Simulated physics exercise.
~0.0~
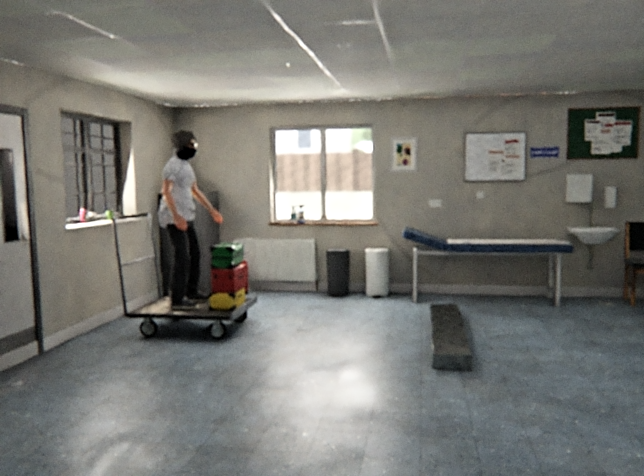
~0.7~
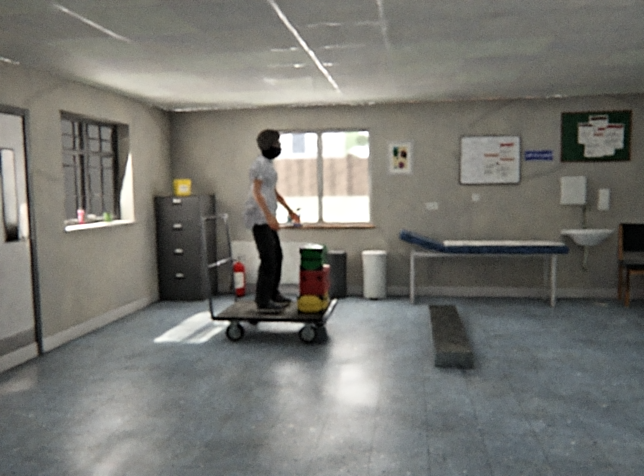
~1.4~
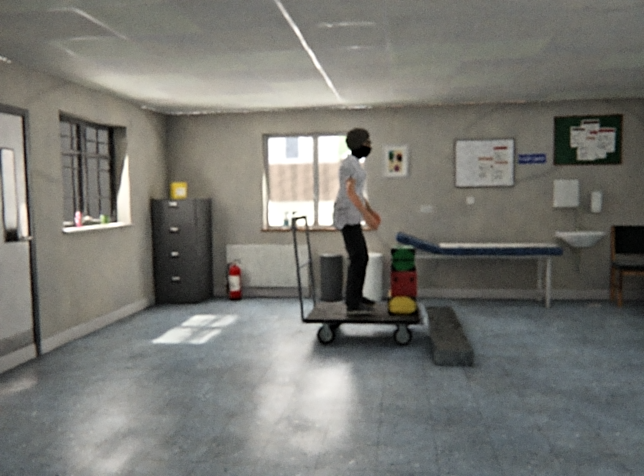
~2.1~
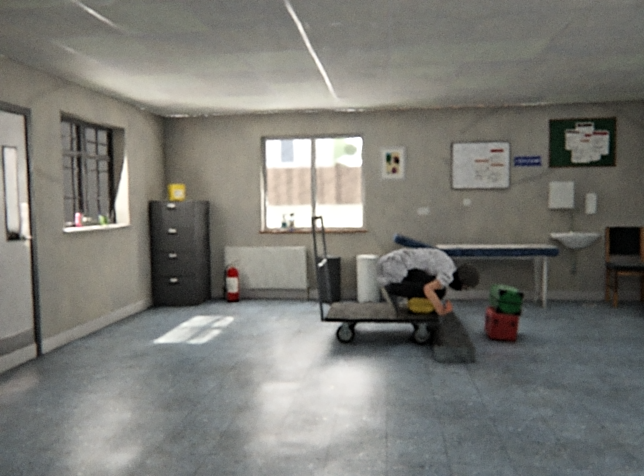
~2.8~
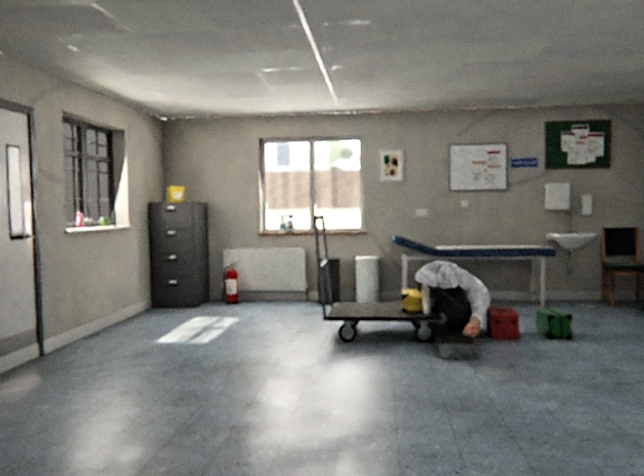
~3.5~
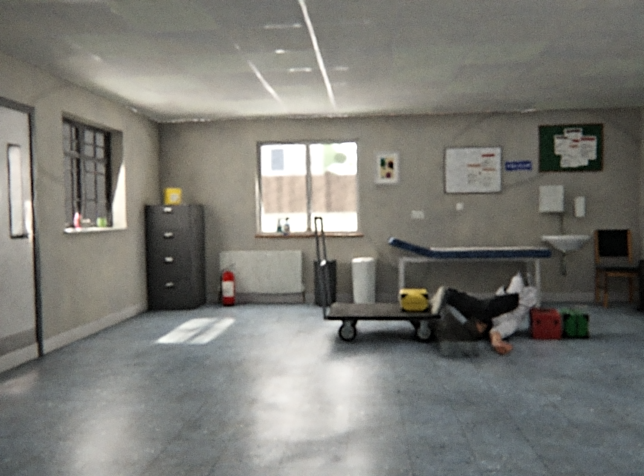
In a plain room with an examination couch, a sink and a filing cabinet, a masked person in a pale shirt stands on a flatbed trolley behind stacked green, red and yellow cases. The trolley rolls right across the blue floor toward a low beam. It stops against the beam, and the red and green cases go over the front while the person folds forward. The person pitches head-down over the beam, then tumbles onto the floor beyond the trolley. The red and green cases rest farther right, while the yellow one stays on the deck.
